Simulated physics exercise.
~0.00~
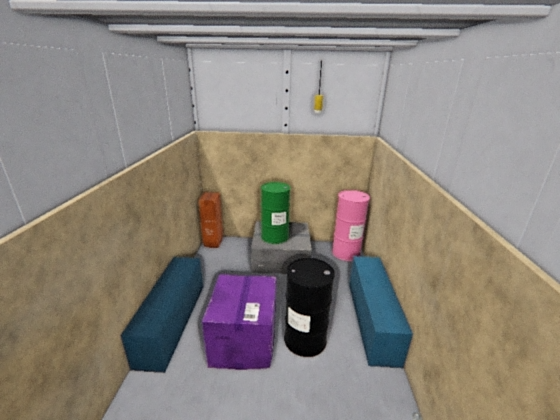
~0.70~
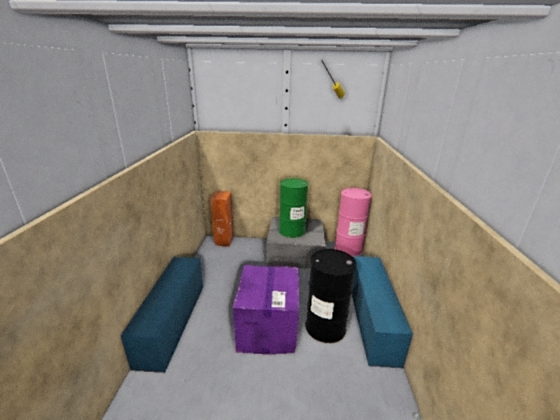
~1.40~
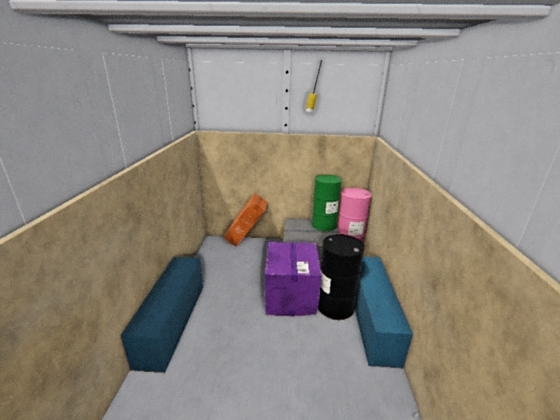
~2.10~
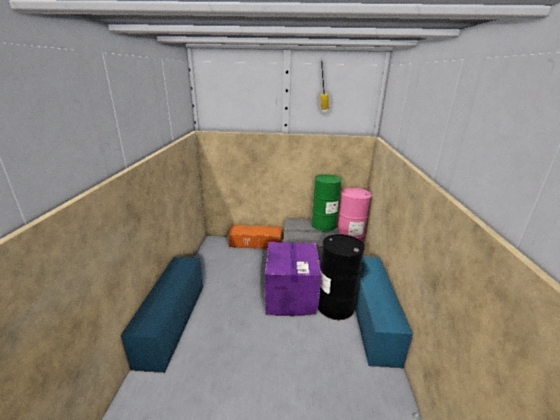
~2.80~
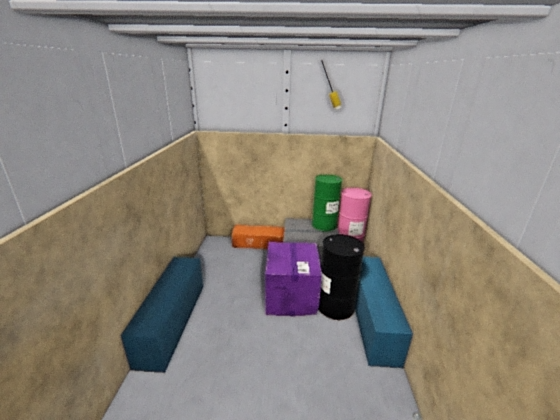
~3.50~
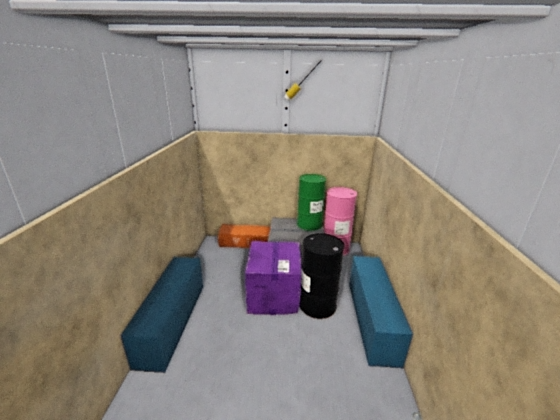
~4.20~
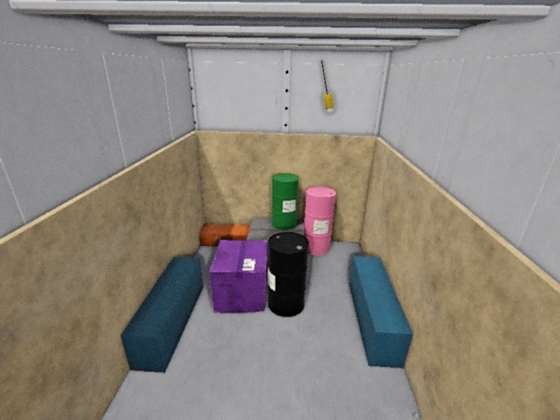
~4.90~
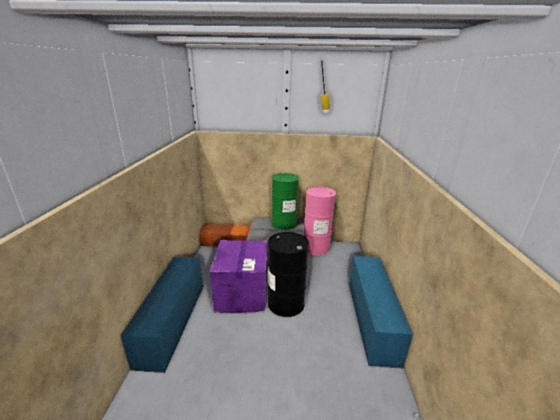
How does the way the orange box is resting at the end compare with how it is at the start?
At the start the orange box stands upright, but at the end it is lying on its side near the front wall.
